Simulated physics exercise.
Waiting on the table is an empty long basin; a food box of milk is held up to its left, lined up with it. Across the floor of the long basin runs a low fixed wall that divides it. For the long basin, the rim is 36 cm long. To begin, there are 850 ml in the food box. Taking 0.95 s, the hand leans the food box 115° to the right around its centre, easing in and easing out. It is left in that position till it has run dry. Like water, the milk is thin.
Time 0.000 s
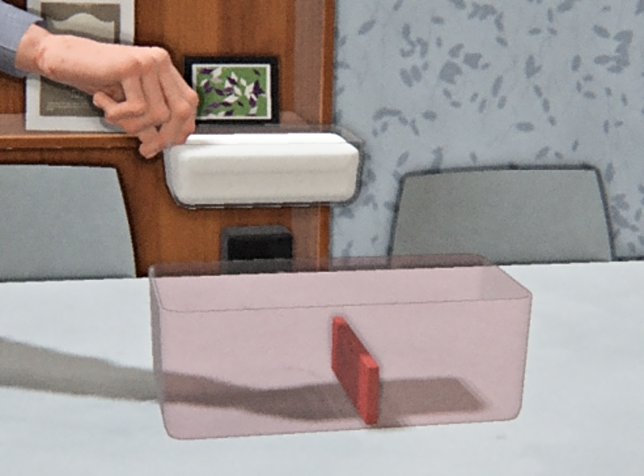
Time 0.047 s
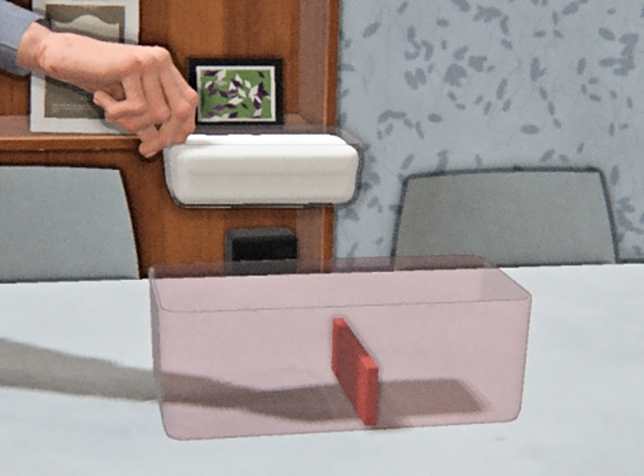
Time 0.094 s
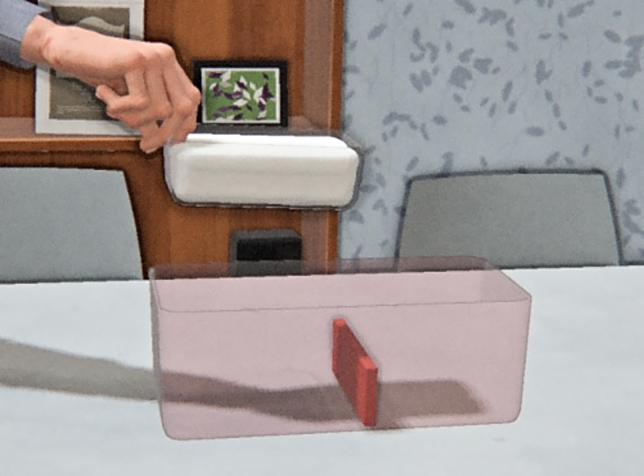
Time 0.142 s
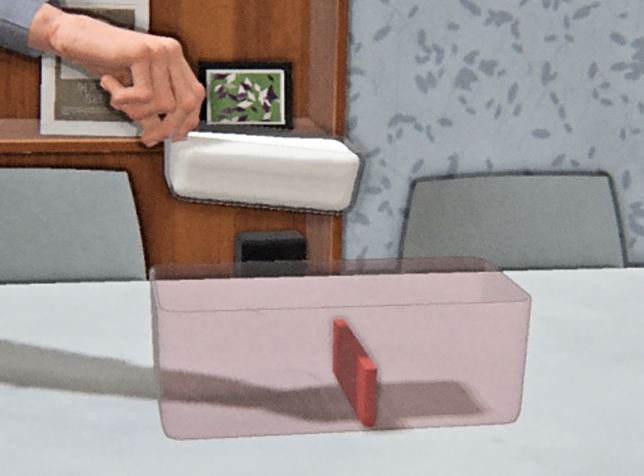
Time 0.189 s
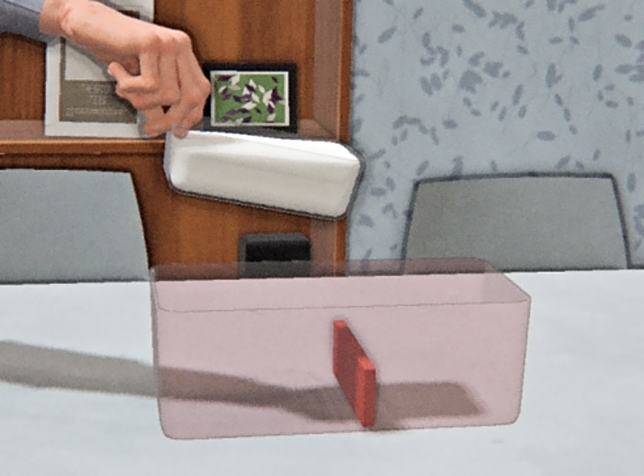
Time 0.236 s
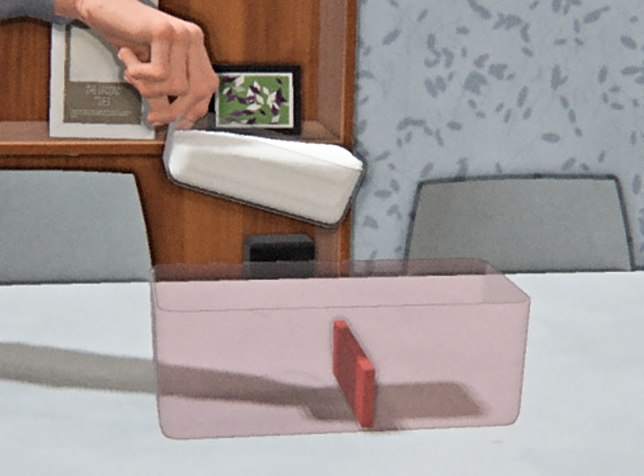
Above a clear basin on a table, a hand tilts a box of milk rightward.
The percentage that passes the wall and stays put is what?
It is about 82 per cent.
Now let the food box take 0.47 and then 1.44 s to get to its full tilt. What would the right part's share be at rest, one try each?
60 then 85 %.
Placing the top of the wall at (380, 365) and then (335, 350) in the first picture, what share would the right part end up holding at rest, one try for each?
Roughly 60 per cent, then 85 per cent.
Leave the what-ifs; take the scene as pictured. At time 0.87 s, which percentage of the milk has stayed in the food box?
I'd estimate some 1 per cent.
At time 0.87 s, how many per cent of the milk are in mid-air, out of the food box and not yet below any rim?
About 2 % of the total.
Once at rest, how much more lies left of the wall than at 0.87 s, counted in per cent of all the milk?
I'd put it at some 2 percent.
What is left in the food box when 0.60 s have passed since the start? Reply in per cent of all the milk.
About 12 per cent.
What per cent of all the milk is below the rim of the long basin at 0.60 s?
I reckon close to 54 percent of it.
After 0.60 s the tilt is 81° and 13 per cent is still to pour, 0 is left of the wall and 54 right of it.
After 0.87 s the tilt is 113° and 1 per cent is still to pour, 14 is left of the wall and 81 right of it.
After 1.15 s the tilt is 115° and 0 per cent is still to pour, 16 is left of the wall and 82 right of it.
After 1.45 s the tilt is 115° and 0 per cent is still to pour, 16 is left of the wall and 82 right of it.
In the end 16 per cent lies left of the wall, 82 right of it and 2 outside.
